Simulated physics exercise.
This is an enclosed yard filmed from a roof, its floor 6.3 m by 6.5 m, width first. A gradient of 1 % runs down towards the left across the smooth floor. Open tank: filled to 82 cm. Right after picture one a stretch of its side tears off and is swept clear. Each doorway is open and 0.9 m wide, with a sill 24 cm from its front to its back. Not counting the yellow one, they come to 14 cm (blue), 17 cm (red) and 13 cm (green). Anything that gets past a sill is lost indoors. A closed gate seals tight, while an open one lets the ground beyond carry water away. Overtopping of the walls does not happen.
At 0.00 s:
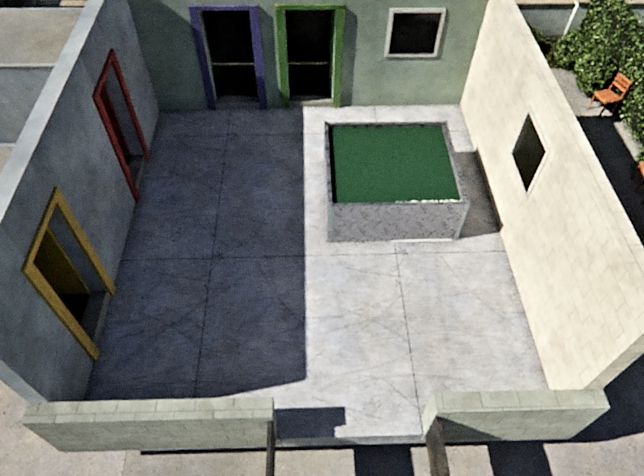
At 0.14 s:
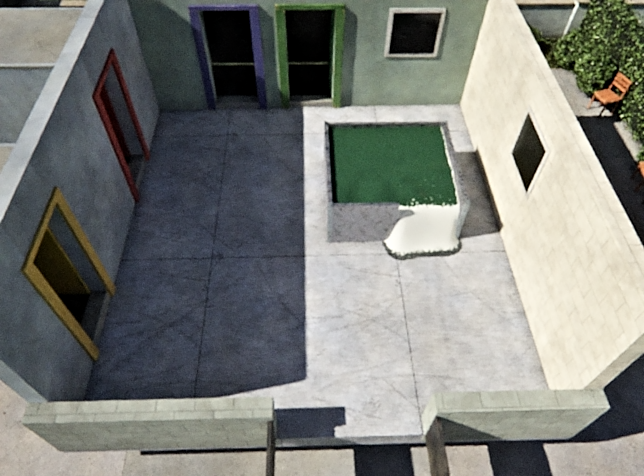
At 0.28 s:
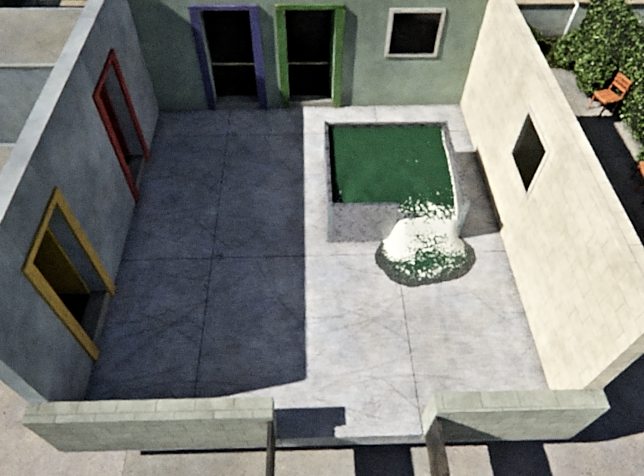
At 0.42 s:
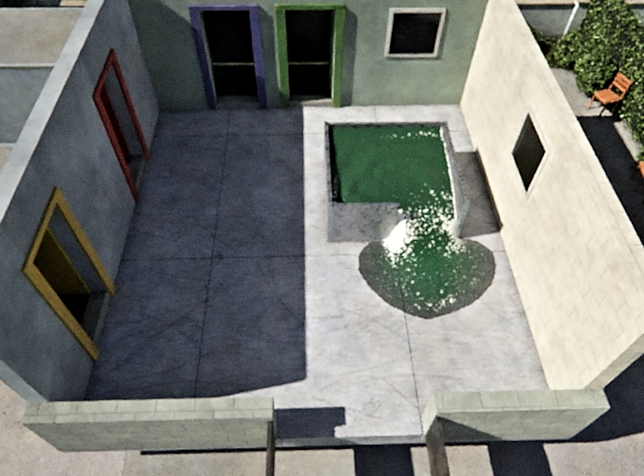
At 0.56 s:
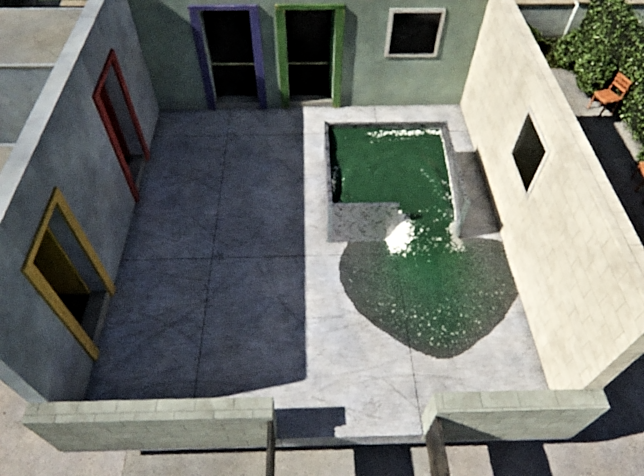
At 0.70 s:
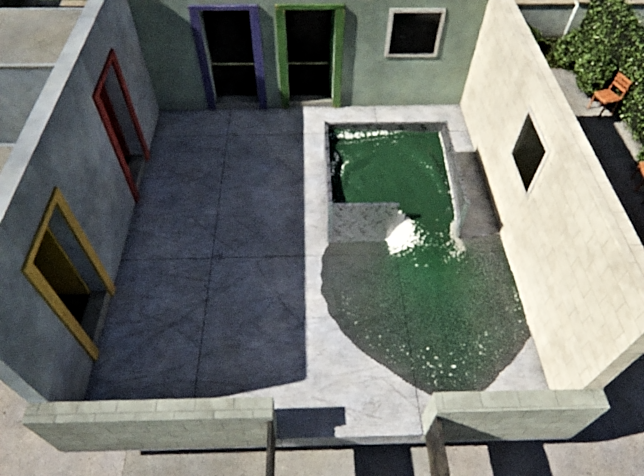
In a walled yard, green water pours from a tank's broken side and spreads across the floor.
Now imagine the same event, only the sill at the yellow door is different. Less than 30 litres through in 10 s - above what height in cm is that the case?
Above about 11.5 cm.
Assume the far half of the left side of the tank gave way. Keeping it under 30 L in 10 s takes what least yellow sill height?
Close to 7.5 cm at the least.
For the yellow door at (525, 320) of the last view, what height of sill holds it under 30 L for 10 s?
It needs about 21 cm.
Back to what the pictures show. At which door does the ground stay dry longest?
The green one.
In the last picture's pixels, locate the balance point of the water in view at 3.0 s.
The balance point sits at roughly (404, 265).
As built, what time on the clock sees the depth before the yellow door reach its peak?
The level tops out near 5.0 seconds.
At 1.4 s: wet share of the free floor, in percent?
Near 25 per cent of the open floor.
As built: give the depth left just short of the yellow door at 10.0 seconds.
Lab note: Depth approx. 10.0 cm.
After 1.4 s water covers 25 % of the floor, deepest (58 cm) near (541, 398); it has not reached the yellow door.
After 3.0 s water covers 30 % of the floor, deepest (30 cm) near (518, 412); it has not reached the yellow door.
After 10.0 s water covers 90 % of the floor, deepest (14 cm) near (159, 116); 10 cm at the yellow door, 1 litre in over its 19 cm sill.
At the yellow door as built, the water arrived by 4.2 s and peaked near 19 cm at 4.8 s.
Run again over the same 10 s with other heights there, 50 litres in over 10 cm, 14 litres over 13.5 cm. The limit of 30 litres is kept from about 11.5 cm up.
